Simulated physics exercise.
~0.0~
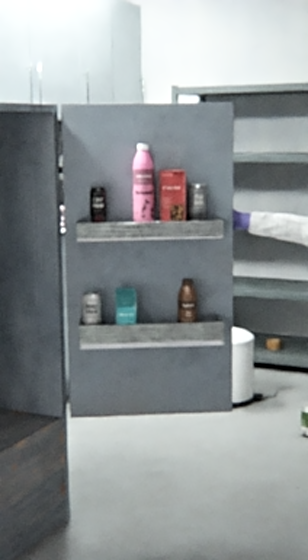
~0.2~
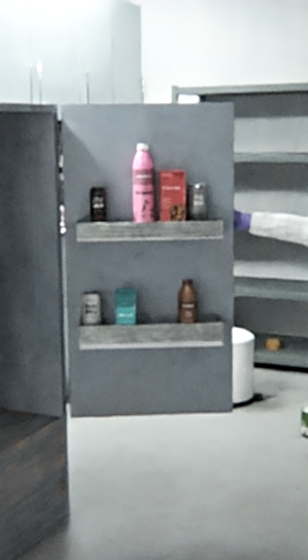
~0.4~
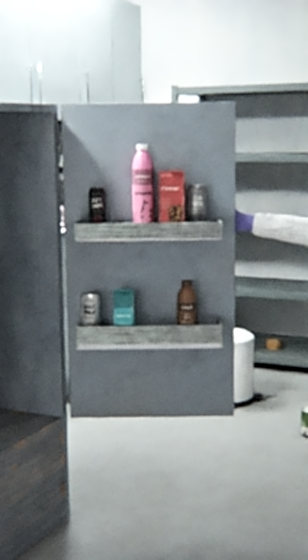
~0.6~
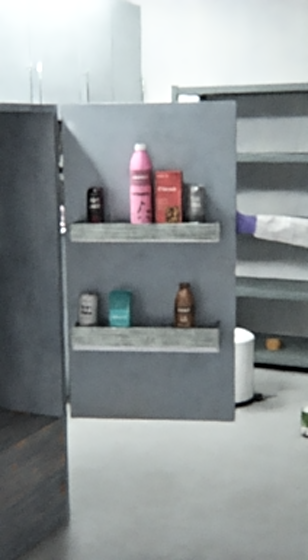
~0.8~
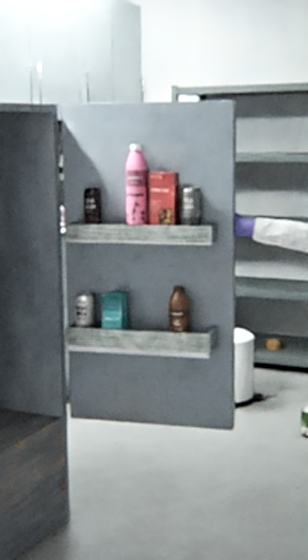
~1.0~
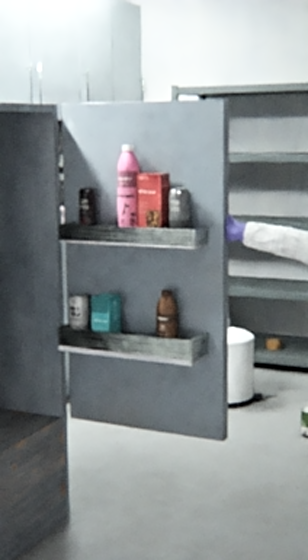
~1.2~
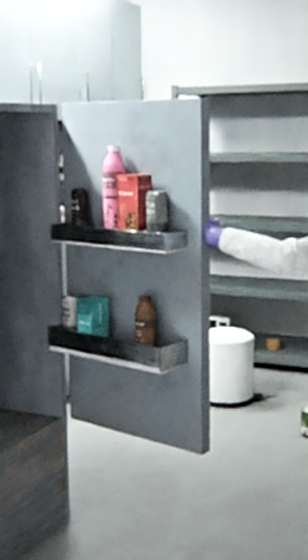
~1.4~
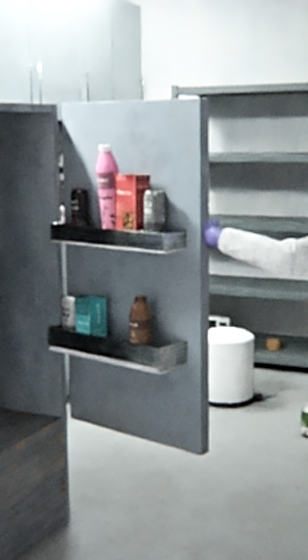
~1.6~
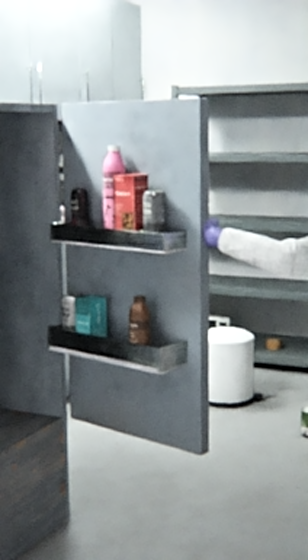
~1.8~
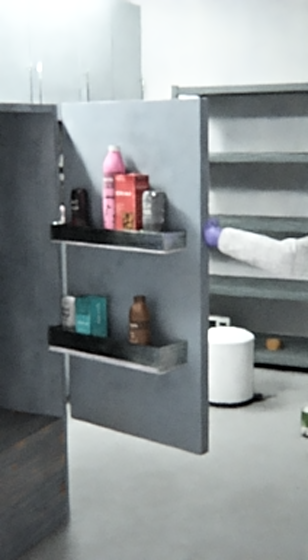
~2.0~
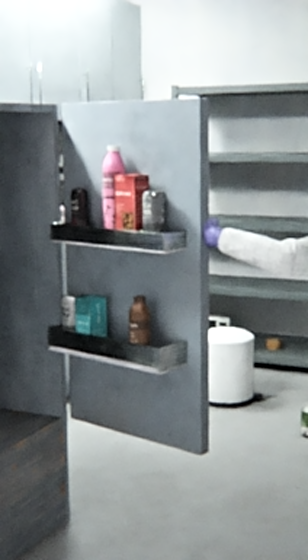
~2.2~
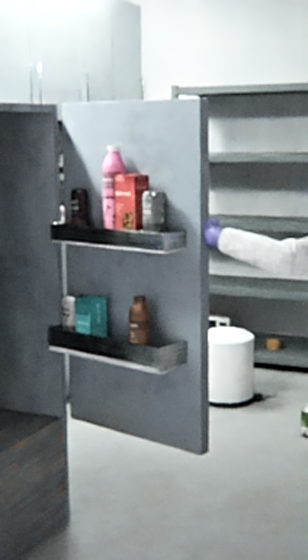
A grey cabinet door swings left, then stops at a gloved hand, its items still upright.
